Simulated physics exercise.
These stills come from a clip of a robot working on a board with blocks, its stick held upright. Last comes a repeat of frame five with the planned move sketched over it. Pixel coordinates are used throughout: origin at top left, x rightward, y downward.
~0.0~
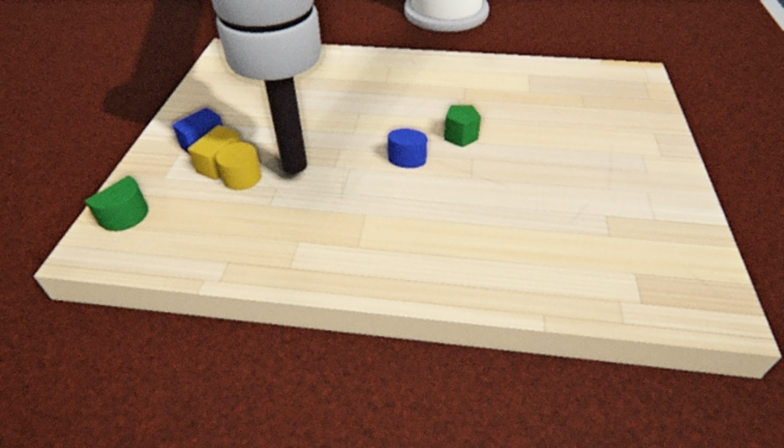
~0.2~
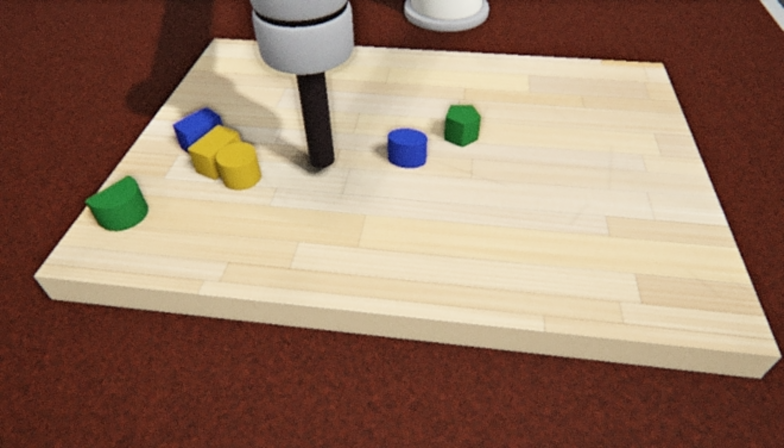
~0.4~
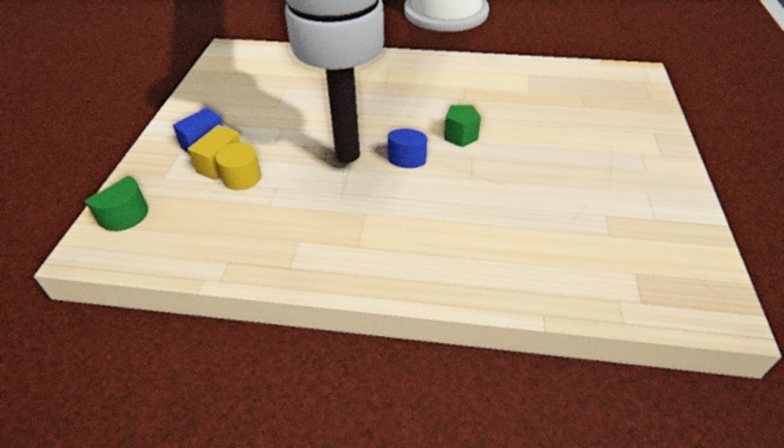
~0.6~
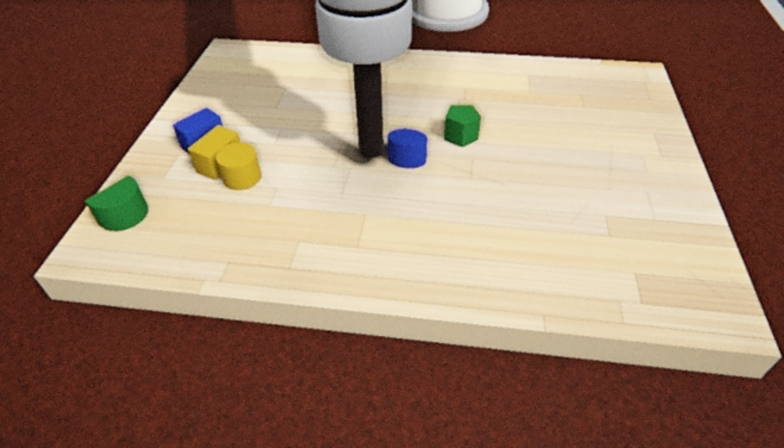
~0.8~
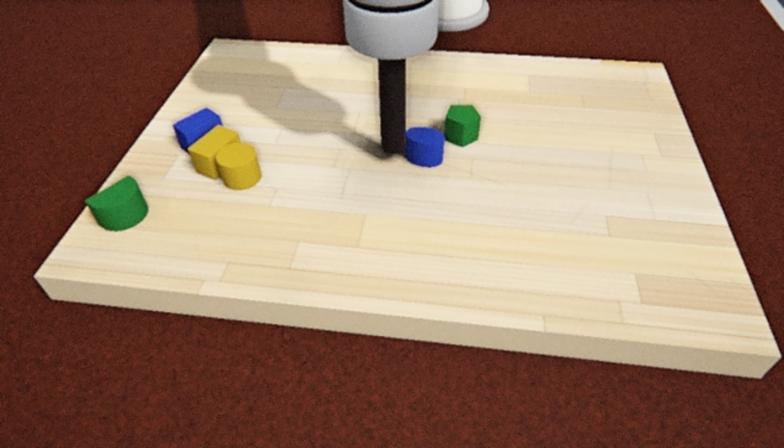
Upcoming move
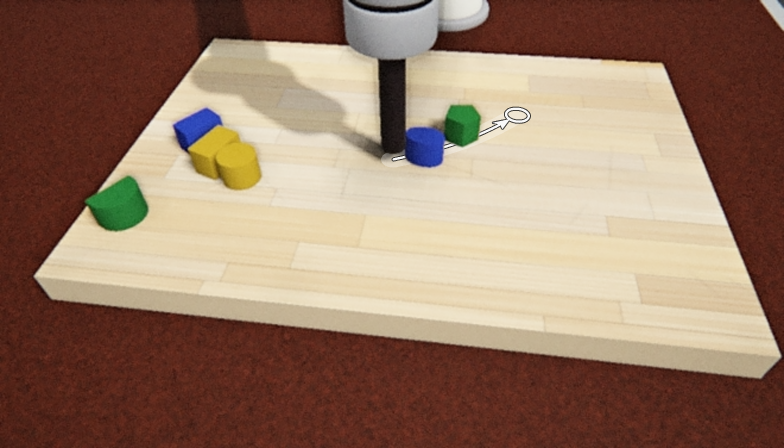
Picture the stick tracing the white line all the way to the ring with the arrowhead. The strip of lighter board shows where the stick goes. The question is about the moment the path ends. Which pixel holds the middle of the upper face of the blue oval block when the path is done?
It is going to be at (477, 132).
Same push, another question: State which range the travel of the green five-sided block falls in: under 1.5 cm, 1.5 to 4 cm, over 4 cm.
The green five-sided block ends up quite far away, over 4 cm.
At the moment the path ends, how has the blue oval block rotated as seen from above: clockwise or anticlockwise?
It swings round clockwise.
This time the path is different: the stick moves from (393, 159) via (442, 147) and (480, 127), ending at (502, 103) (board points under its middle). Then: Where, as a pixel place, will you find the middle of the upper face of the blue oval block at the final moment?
Around (474, 132).
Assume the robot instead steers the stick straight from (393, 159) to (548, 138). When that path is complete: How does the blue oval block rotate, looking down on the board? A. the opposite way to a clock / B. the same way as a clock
The one that fits is B, the same way as a clock.
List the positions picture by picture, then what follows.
The first frame shows stick's lower end at (295, 166); blue oval block at (407, 136); green five-sided block at (463, 113).
The second frame shows stick at (322, 161); blocks still.
The third frame shows stick at (348, 156); blocks still.
The fourth frame shows stick at (371, 151); blocks still.
The fifth frame shows stick at (393, 147); blue oval block at (425, 135); green five-sided block at (463, 113).
Drawn move, from (393, 159) via (463, 141), ending at (517, 115).
The first path, step by step. One third of the way, stick at (443, 135); blue oval block at (468, 134), turned 65° clockwise; green five-sided block at (466, 112), turned 15° anticlockwise.
Two thirds of the way, stick at (485, 120); blue oval block at (477, 132), turned 110° clockwise; green five-sided block at (498, 94), turned 50° anticlockwise.
At the end, stick at (520, 102); blue oval block at (477, 132), turned 110° clockwise; green five-sided block at (509, 78), turned 135° anticlockwise.
